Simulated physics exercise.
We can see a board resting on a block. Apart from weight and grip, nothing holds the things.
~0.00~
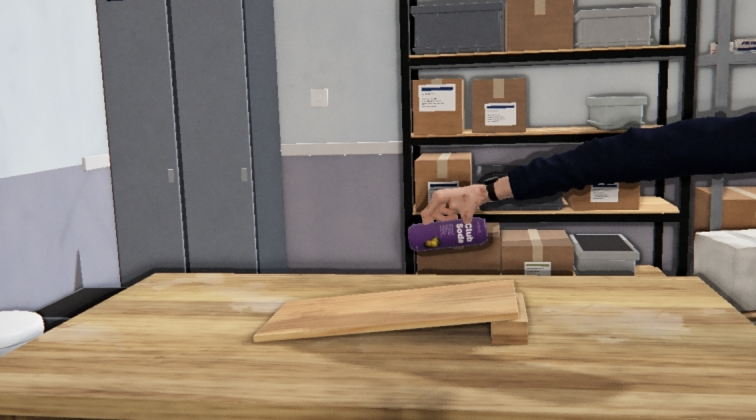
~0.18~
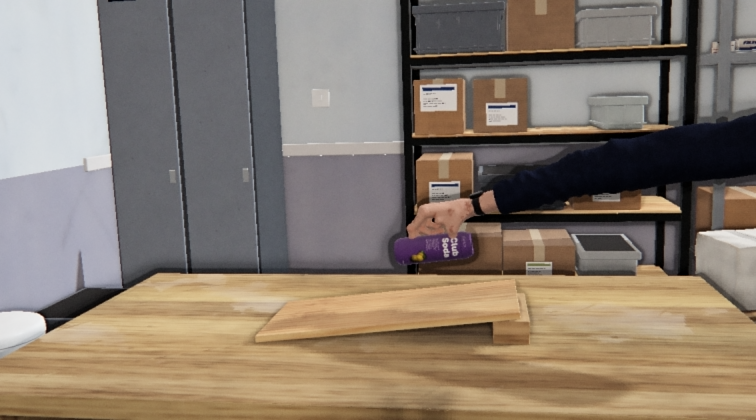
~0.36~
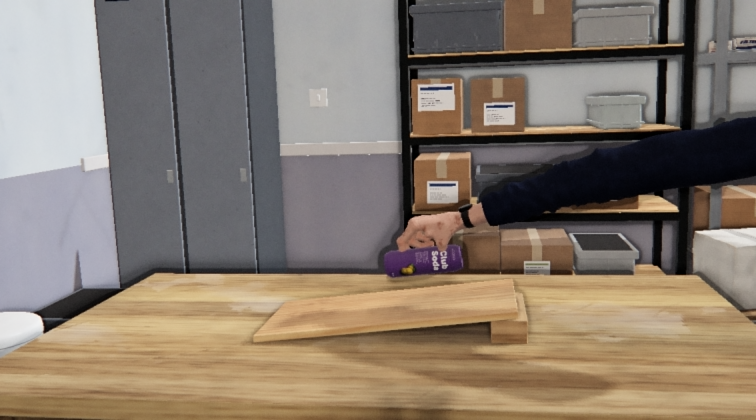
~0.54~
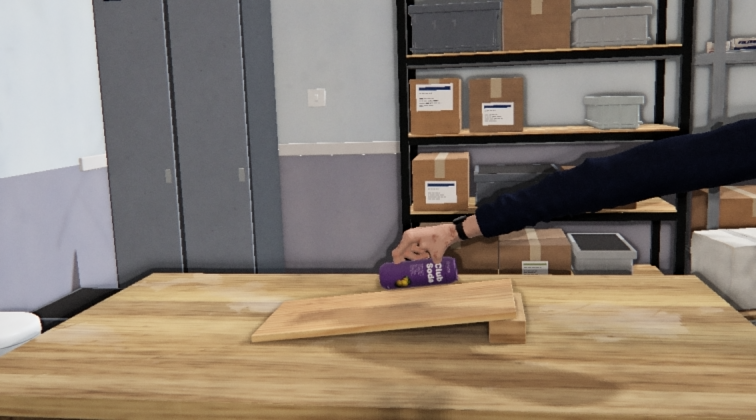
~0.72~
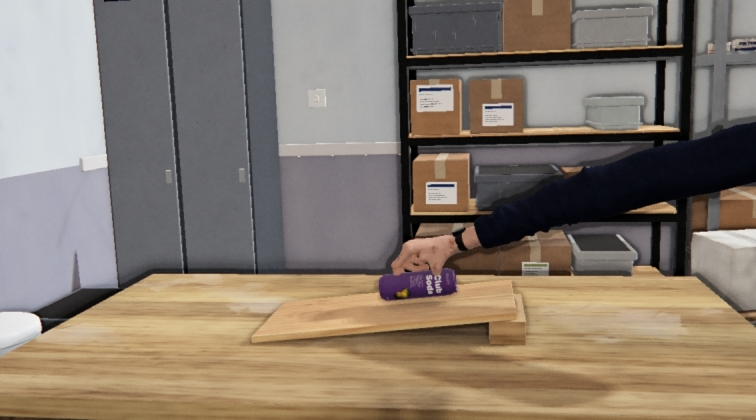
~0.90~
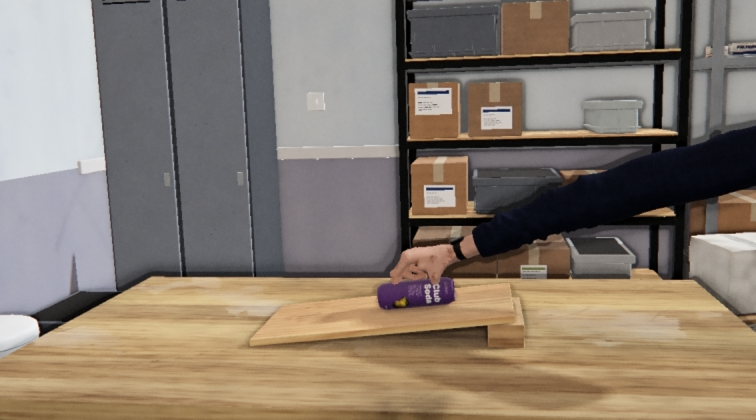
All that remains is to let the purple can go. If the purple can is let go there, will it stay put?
Yes, my guess is it won't budge.
After 1.10 s, nothing has stirred.
After 1.30 s, purple can resting near (416, 294).
At rest (1.9 s), it is in place. Seen from the same camera at the end, purple can near (416, 294). The purple can remains at rest.
